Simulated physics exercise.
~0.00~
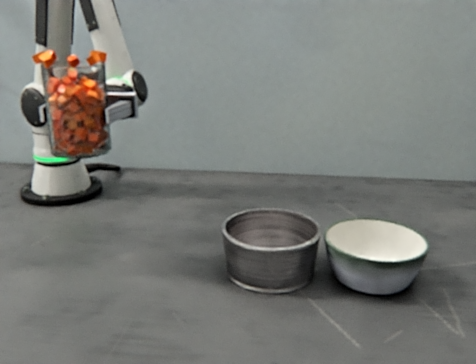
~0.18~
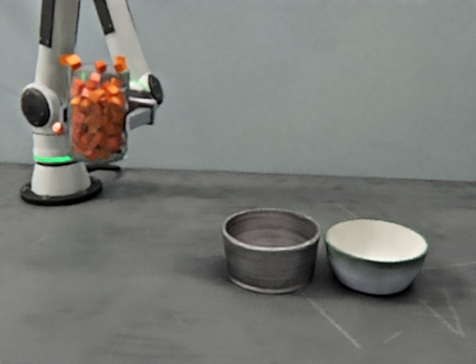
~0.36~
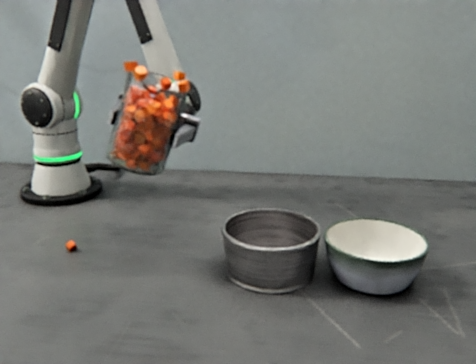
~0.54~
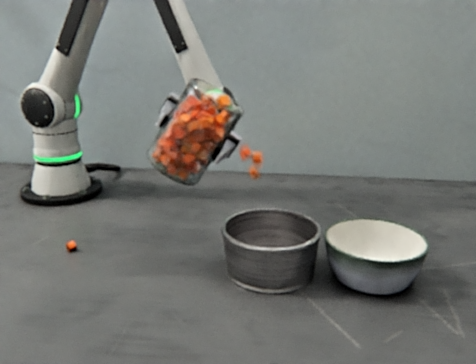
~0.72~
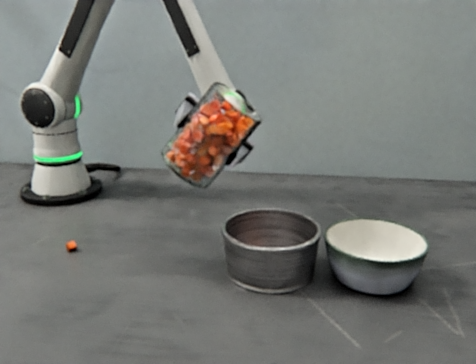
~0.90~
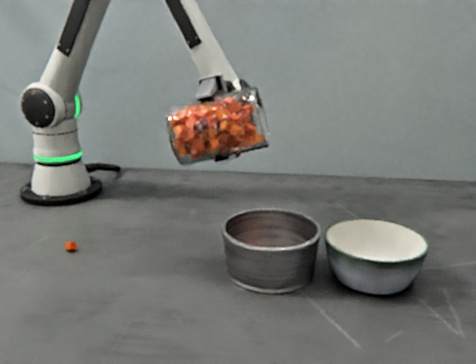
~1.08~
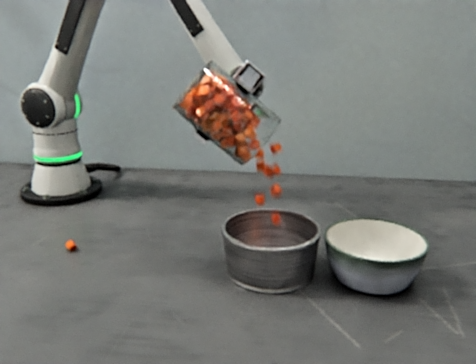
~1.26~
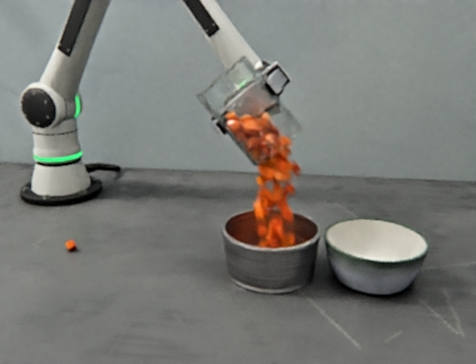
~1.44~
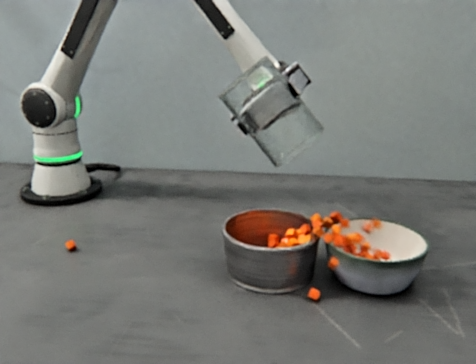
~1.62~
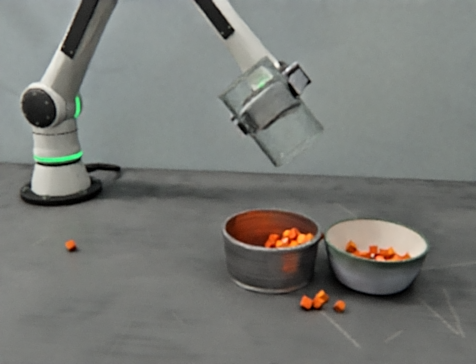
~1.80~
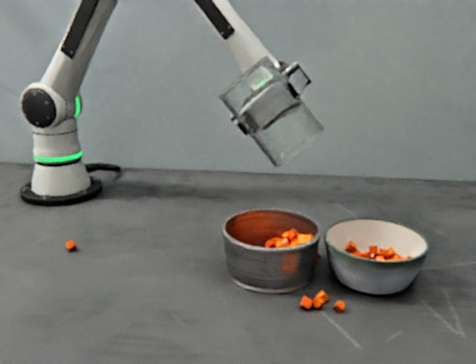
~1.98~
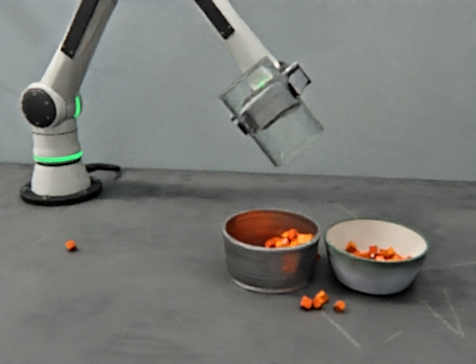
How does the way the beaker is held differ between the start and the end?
At the start the robot arm holds the beaker upright and full of orange cubes. At the end it is tipped upside down, with its mouth slanting down toward the right.
Orange cubes pour from a robot-held beaker into two bowls, some landing on the table.
